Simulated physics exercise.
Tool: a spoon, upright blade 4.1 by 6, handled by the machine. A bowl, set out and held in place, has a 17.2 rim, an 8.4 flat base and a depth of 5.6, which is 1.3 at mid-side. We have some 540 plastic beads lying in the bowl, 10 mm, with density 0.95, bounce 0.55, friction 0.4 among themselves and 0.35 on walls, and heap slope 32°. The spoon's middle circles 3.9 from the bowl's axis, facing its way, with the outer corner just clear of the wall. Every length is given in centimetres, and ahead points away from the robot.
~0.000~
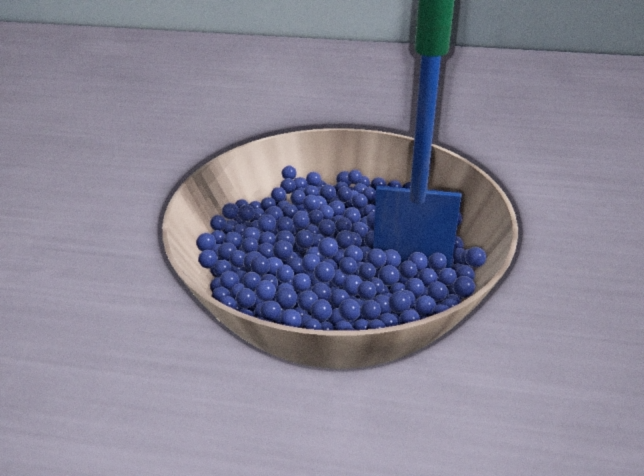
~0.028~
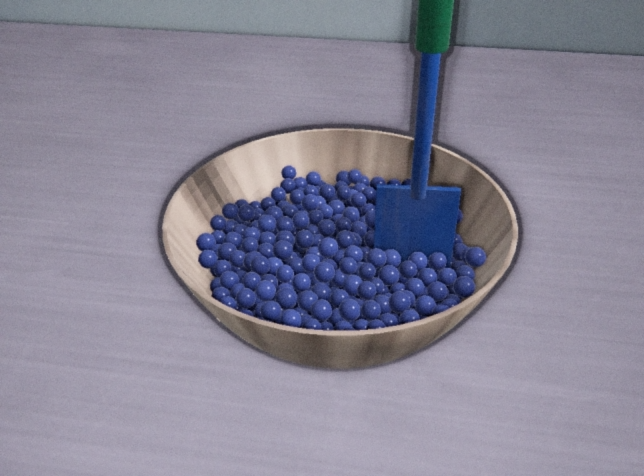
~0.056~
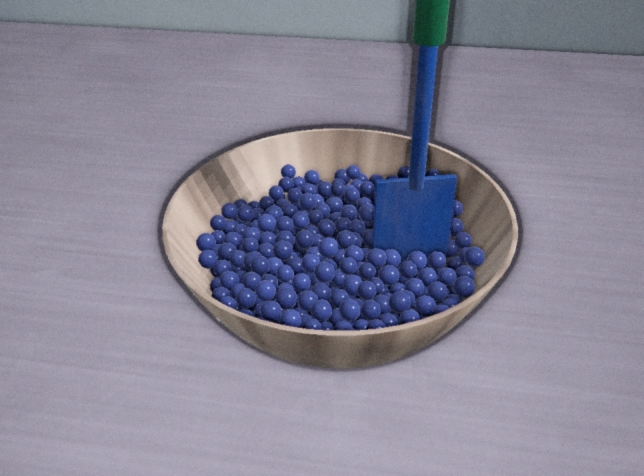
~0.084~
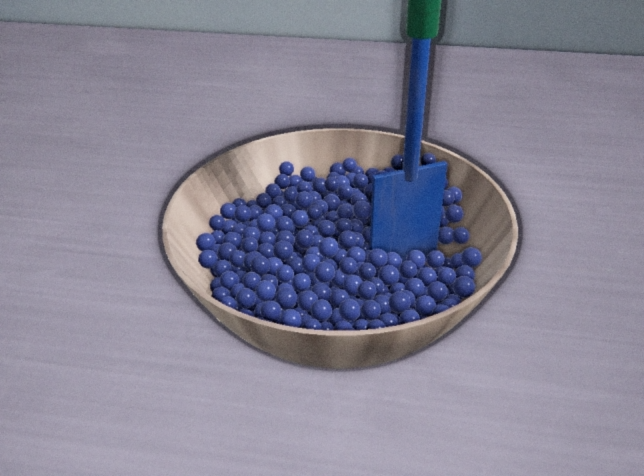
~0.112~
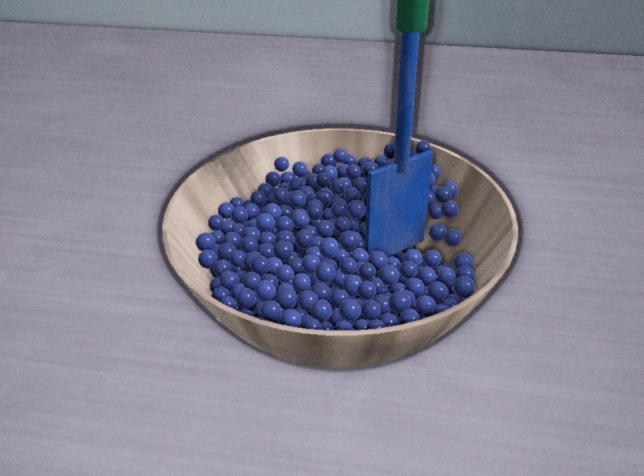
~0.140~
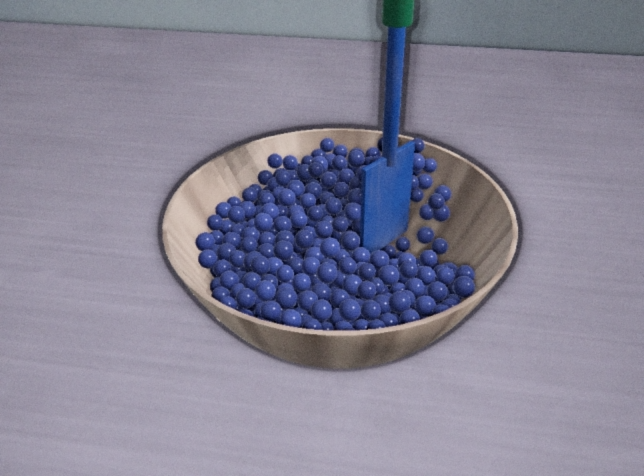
A blue spatula sweeps leftward and away through blue beads in a bowl, turning as it pushes.
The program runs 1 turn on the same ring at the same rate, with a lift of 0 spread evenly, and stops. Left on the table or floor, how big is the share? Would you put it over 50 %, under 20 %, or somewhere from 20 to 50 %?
I would put it under 20 %.
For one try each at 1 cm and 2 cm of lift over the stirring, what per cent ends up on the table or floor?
Roughly 10 and 10 per cent.
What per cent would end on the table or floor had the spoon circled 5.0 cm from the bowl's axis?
Then some 15 percent.
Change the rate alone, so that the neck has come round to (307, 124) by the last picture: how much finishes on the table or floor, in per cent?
Some 45 per cent.
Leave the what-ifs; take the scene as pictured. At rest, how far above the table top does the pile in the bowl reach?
6.5 cm or so.
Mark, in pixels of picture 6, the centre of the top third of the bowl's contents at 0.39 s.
Around (233, 241).
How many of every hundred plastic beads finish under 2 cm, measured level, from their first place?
Result: Close to 10 per cent of the load.
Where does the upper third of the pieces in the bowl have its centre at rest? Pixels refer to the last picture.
Roughly pixel (408, 210).
By 0.39 s, 174° round, highest piece 8 above the table; 522 in the bowl, 9 on the table or floor, 10 in flight or on the tool.
By 0.64 s, 292° round, highest piece 8 above the table; 485 in the bowl, 50 on the table or floor, 6 in flight or on the tool.
By 0.97 s, 0° round, highest piece 6 above the table; 465 in the bowl, 75 on the table or floor, 1 in flight or on the tool.
By 1.67 s, 0° round, highest piece 6 above the table; 465 in the bowl, 76 on the table or floor.
Final count, 465 in the bowl, 76 on the table or floor. That is 14 % on the table or floor.
